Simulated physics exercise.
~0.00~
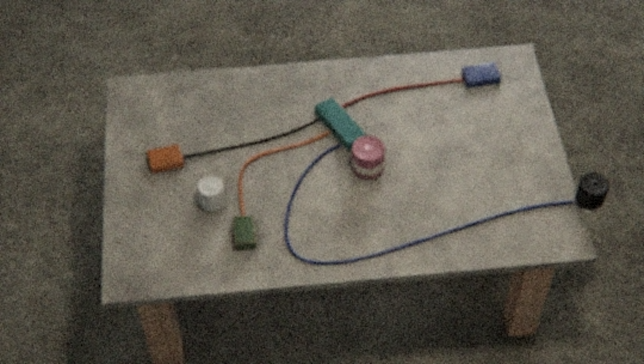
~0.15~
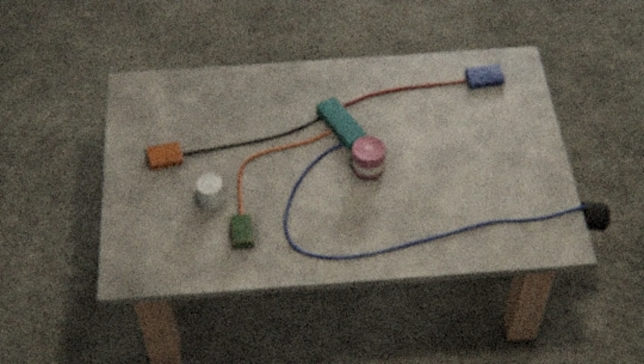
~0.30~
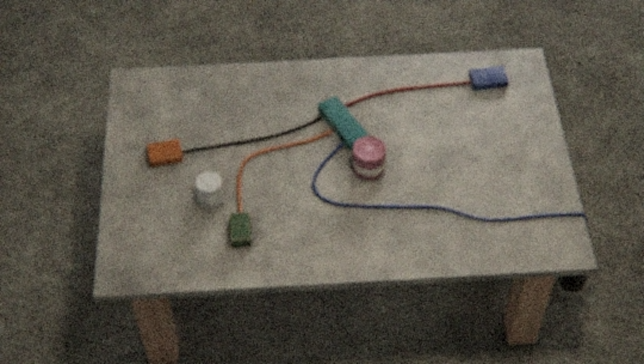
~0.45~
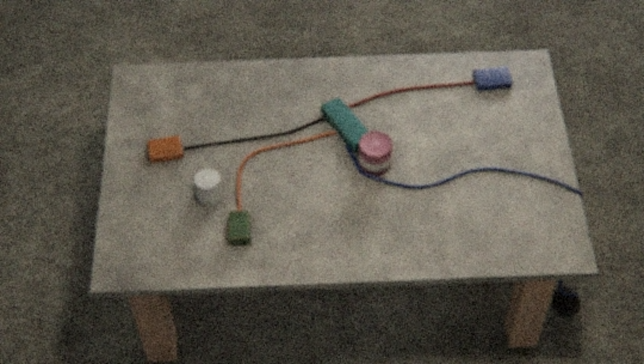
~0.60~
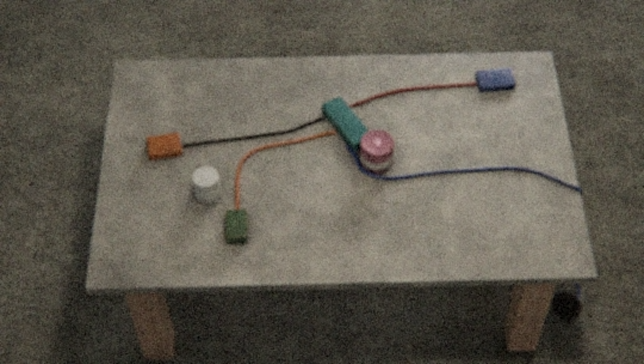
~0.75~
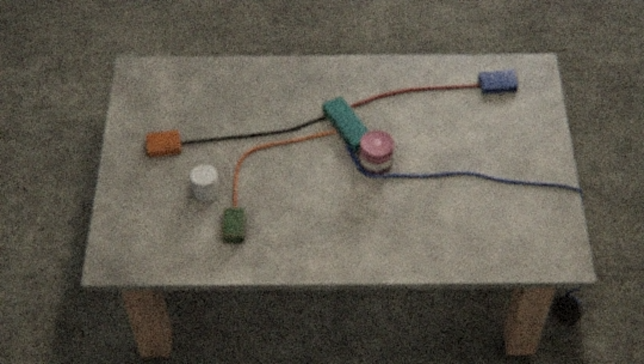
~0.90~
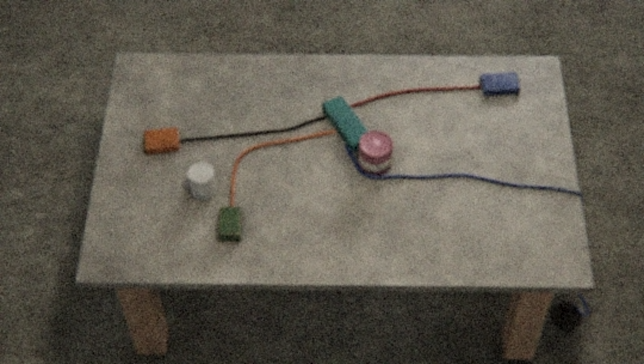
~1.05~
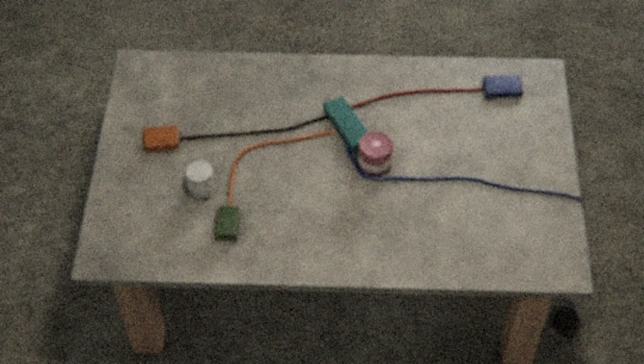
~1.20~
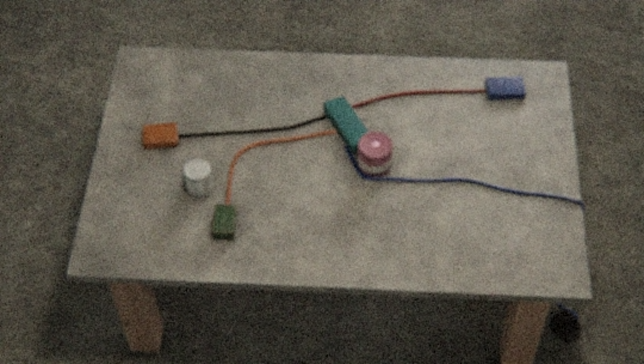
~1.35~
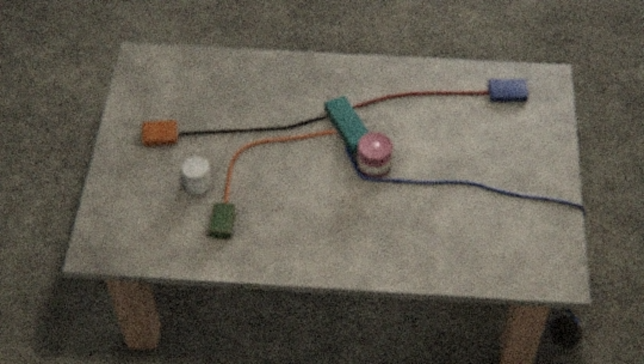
The video shows a teal power strip with four cables on a table as a black speaker drops off the right edge, pulling its blue cable taut beside a pink canister, which shifts slightly. The speaker ends below the tabletop, while the other devices and white tub stay in place.
